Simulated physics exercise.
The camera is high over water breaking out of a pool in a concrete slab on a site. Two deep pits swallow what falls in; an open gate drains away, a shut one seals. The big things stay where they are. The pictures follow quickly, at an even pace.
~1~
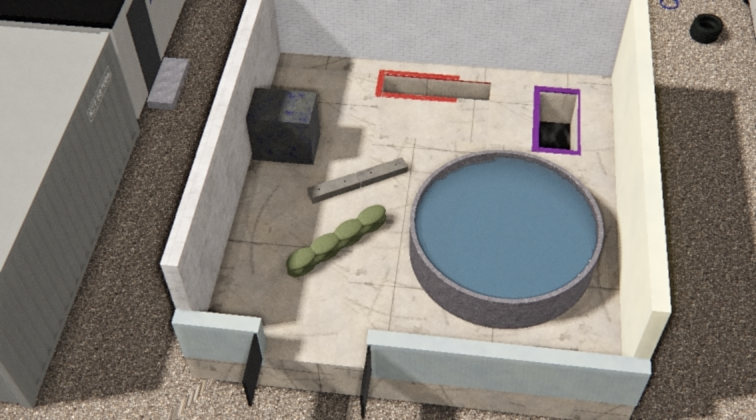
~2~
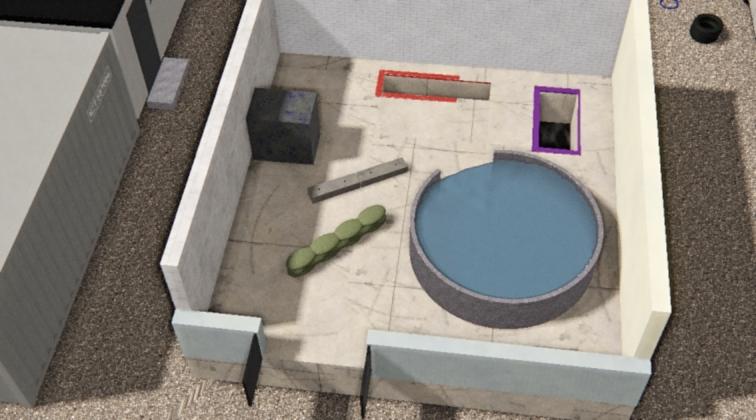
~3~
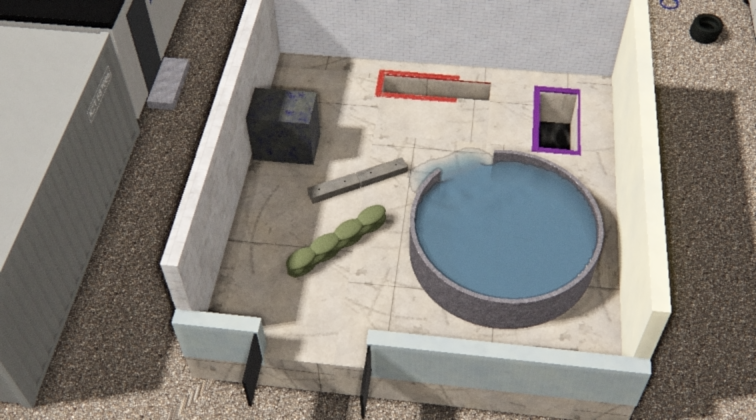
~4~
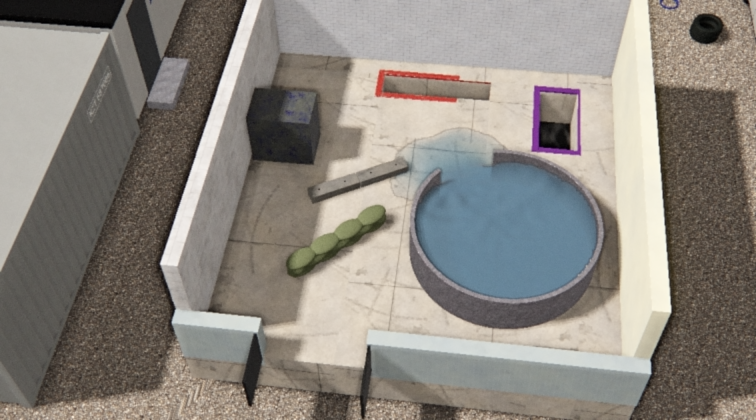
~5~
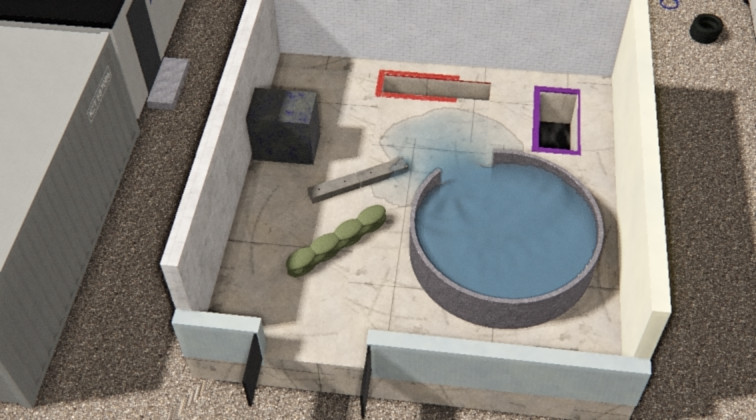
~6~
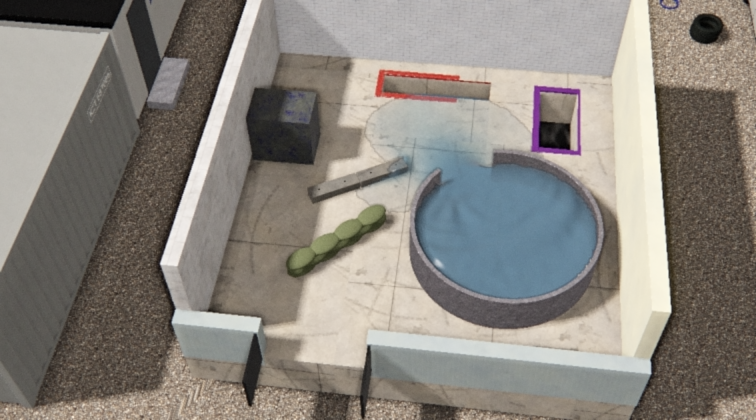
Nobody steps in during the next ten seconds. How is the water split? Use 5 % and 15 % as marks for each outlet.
The gate takes not even 5 %; the purple pit takes not even 5 %; the red pit takes above 15 %.
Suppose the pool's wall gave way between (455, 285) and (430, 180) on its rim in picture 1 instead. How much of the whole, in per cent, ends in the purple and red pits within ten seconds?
Per cent: Purple 4, red 10.
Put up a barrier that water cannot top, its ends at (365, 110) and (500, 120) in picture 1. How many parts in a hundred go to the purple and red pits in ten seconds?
Per cent: Purple 14, red 15.
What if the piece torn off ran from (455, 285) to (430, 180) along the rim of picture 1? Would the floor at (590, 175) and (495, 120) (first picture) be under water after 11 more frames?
One after the other: Clear, not flooded.
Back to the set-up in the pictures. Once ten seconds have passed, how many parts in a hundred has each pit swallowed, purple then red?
About 2 and 46 per cent.
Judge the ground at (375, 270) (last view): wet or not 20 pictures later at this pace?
Answer: No water.
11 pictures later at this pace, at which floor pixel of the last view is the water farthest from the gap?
At about (281, 53).
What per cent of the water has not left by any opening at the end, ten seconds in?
I make it 50 per cent.
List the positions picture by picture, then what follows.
The round tank at (505, 225) is whole and still, in the first frame.
Water pours out on the round tank's far side and has run to a hidden place, in the second frame.
Water pours out on the round tank's far side and has run to (415, 173), in the third frame.
The front is at (457, 132), out from the gap on the round tank's far side, in the fourth frame.
The front is at (443, 111), out from the gap on the round tank's far side, in the fifth frame.
The front is at (416, 96), out from the gap on the round tank's far side, in the sixth frame.
A moment on, water covers 30 % of the floor; the gate 0 %, the purple pit 0 %, the red pit 4 %.
Next, water covers 40 % of the floor; the gate 0 %, the purple pit 0 %, the red pit 10 %.
Then, water covers 50 % of the floor; the gate 0 %, the purple pit 1 %, the red pit 19 %.
Later, water covers 60 % of the floor; the gate 0 %, the purple pit 1 %, the red pit 31 %.
In the end, water covers 75 % of the floor; the gate 1 %, the purple pit 2 %, the red pit 47 %.
